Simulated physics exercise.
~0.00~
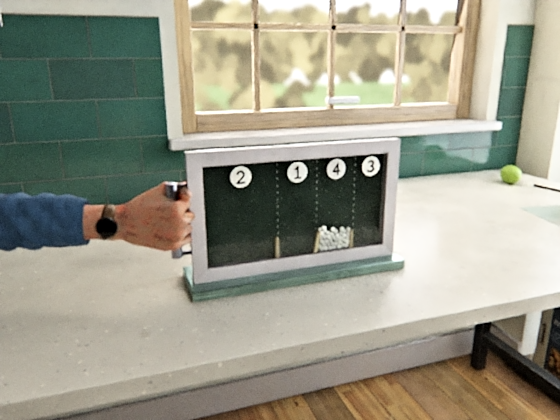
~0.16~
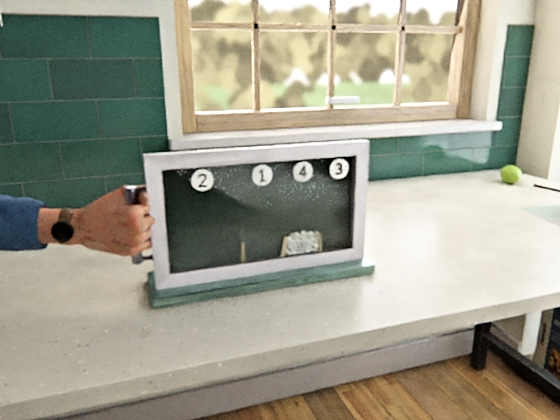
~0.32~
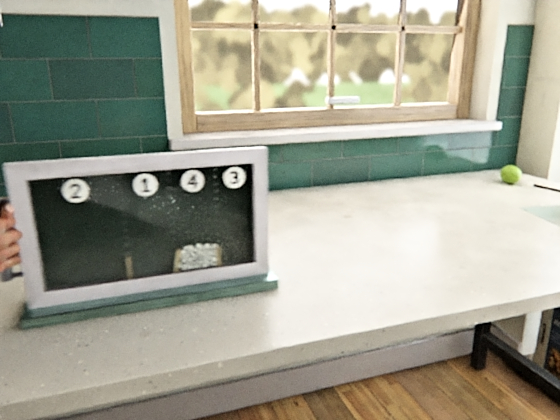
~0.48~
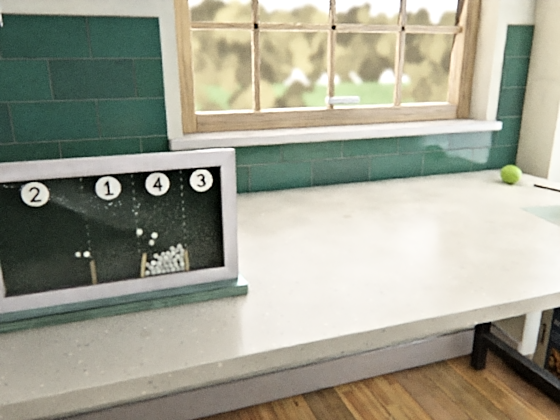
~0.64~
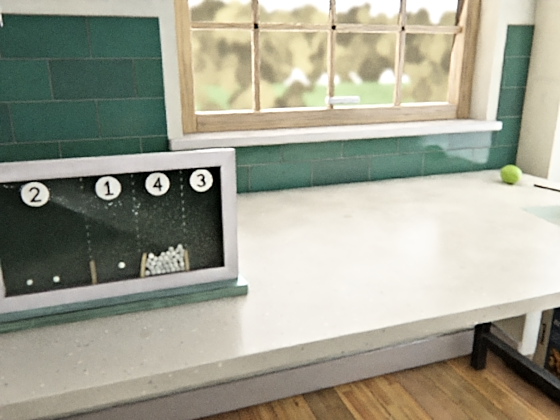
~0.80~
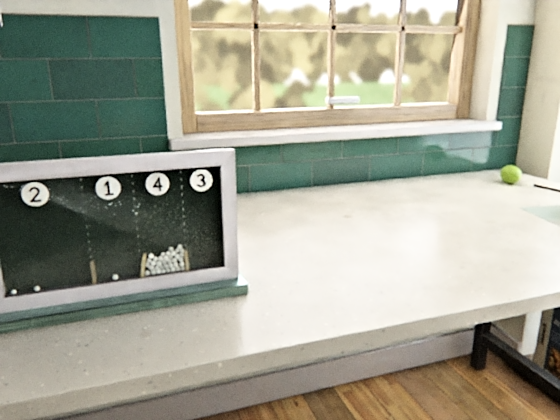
The clip opens on a pale counter beneath a window, where a hand in a blue sleeve and dark watch grips the left side of a framed, dark-backed case with numbered strips. A small heap of white pills sits at the bottom of strip four. The hand draws the case left along the counter, a little at first and then much farther, until hand and arm are out of view. As the case reaches the left edge, a few pills appear above and left of the heap. It ends still, with most pills in strip four, a few in strips one and two, and strip three empty.
